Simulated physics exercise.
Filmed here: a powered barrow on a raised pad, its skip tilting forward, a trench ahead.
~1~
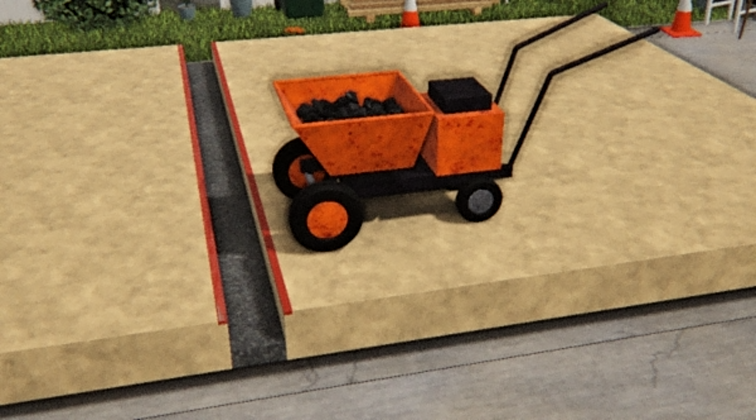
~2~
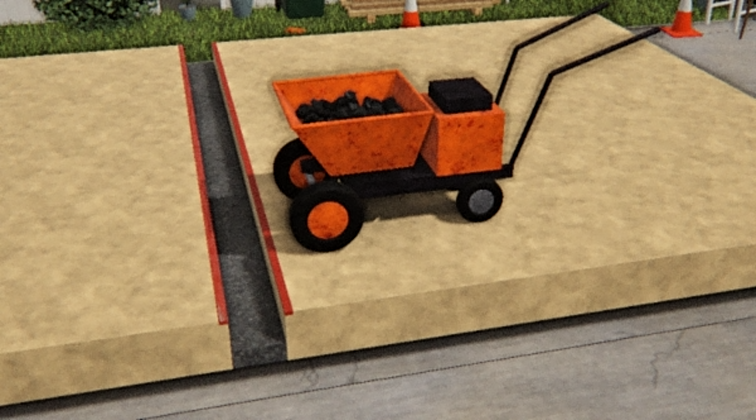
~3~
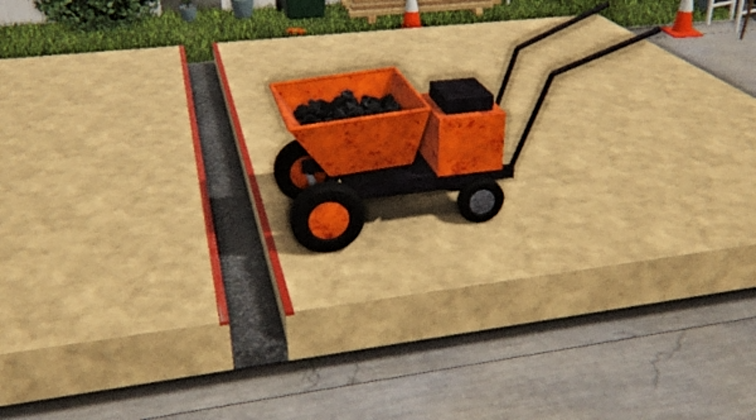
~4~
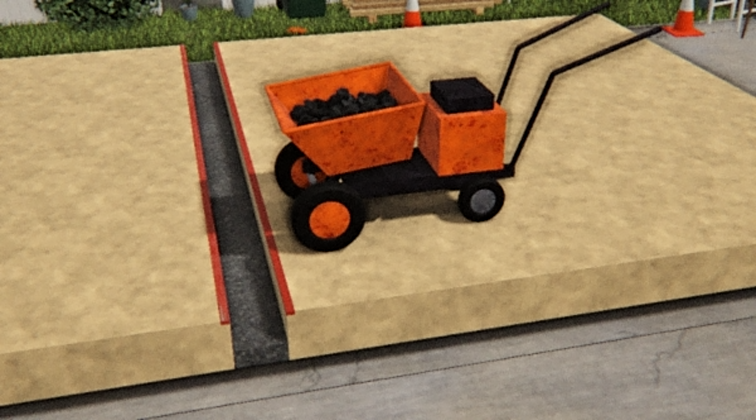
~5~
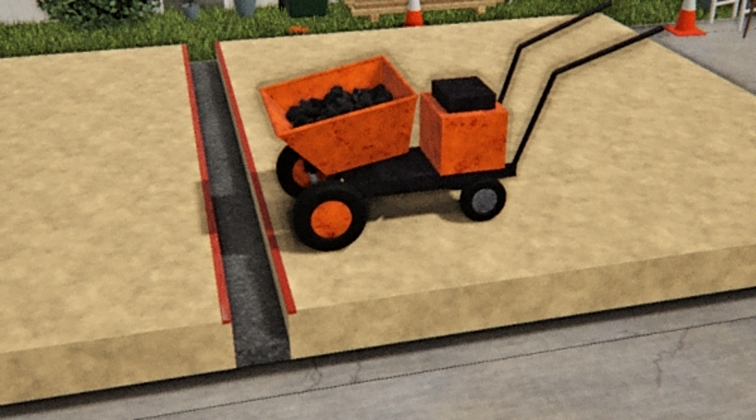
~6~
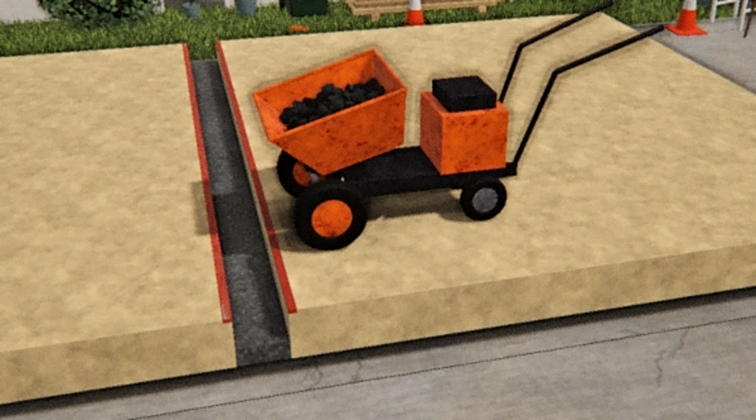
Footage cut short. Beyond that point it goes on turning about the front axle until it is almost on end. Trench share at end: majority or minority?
The portion in the trench is the lesser one.
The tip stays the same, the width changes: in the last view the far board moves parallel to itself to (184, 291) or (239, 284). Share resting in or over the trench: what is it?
First one: 80 per cent; second one: 0 per cent.
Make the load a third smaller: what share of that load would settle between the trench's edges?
It comes to some 20 per cent.
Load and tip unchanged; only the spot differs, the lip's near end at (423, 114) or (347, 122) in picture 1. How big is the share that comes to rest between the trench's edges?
You'd see around 20 per cent the first time and around 90 per cent the second.
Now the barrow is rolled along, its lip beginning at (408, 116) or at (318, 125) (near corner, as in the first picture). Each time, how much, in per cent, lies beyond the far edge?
First spot 0 per cent, second spot 30 per cent.
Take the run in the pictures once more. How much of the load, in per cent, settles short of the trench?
Near 0 %.
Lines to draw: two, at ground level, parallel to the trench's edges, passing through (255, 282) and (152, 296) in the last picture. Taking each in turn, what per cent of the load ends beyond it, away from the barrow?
Roughly 80 and 20 percent.
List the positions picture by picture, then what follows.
Lip of the skip near (294, 127), level; top of the load near (361, 119), lumps of coal; first edge of the trench near (279, 279); far edge near (217, 288), the trench under half as wide as the skip, and about half as deep as wide, in the first frame.
Lip of the skip near (293, 128), level; top of the load near (360, 119), in the second frame.
Lip of the skip near (290, 130), tipped barely; top of the load near (358, 118), in the third frame.
Lip of the skip near (284, 132), tipped a little; top of the load near (376, 111), in the fourth frame.
Lip of the skip near (278, 136), tipped a little; top of the load near (371, 106), in the fifth frame.
Lip of the skip near (270, 140), tipped clearly; top of the load near (364, 102); first edge of the trench near (284, 278); far edge near (222, 286), in the sixth frame.
Shortly afterwards, skip tipped steeply; the whole lot in the skip.
Next, skip tipped right over; all but a few in the skip; a little beyond it; only a few falling.
Some moments later, skip tipped right over; near a quarter in the skip; only a few in or heaped over the trench; near two thirds beyond it.
In the end, skip tipped right over; a little in the skip; near a quarter in or heaped over the trench; the bulk beyond it.
